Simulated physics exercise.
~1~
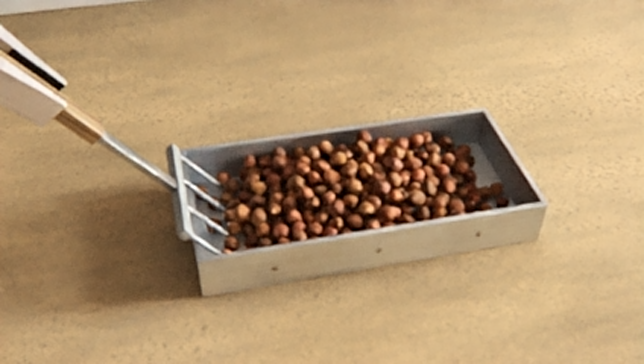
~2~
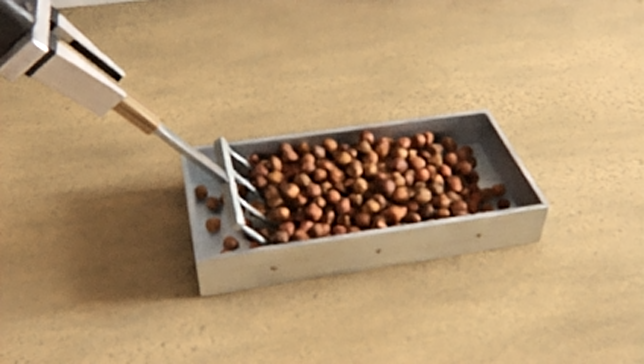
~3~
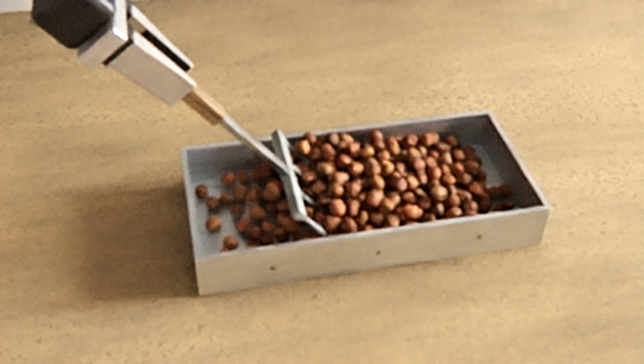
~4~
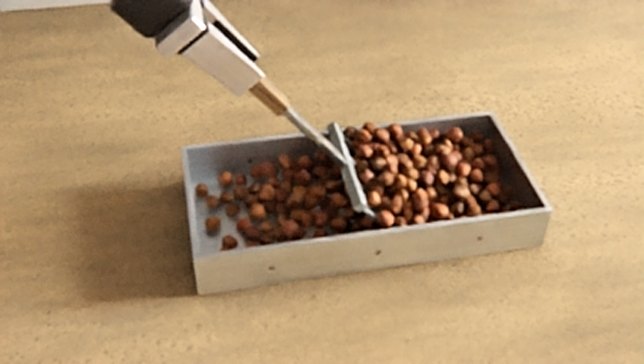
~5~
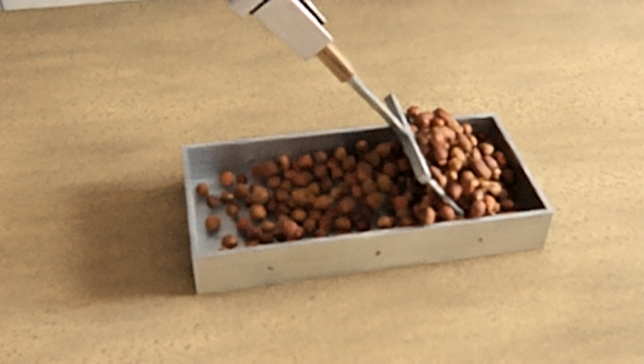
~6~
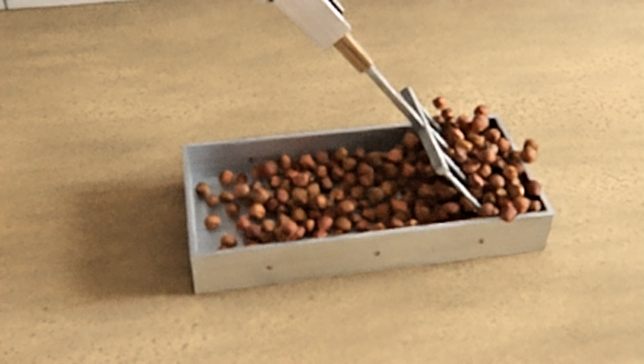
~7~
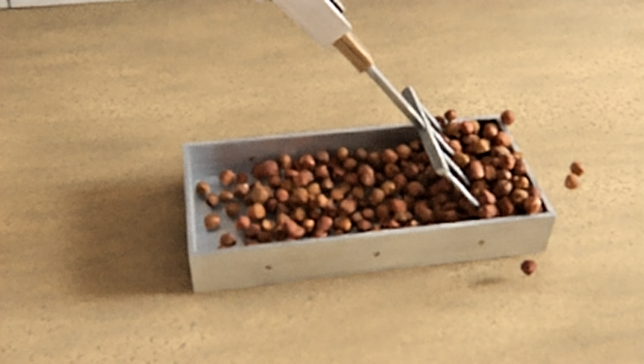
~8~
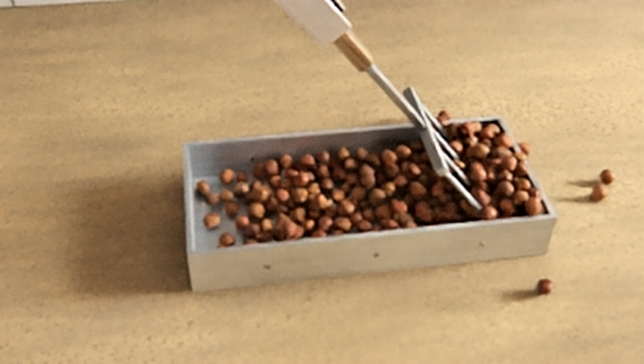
To begin with, a robotic arm holds a metal comb at the left end of a shallow grey tray filled with reddish-brown hazelnuts. The arm draws the comb to the right through the nuts, leaving some scattered behind it while others slip past the prongs. As it continues, the nuts ahead of it pile up toward the right end, rising above the rim. The comb stops near that end, and a few nuts tumble over the edge. Finally, three hazelnuts lie on the tan surface to the right, while nearly all the rest remain in the tray, heaped around the still comb.
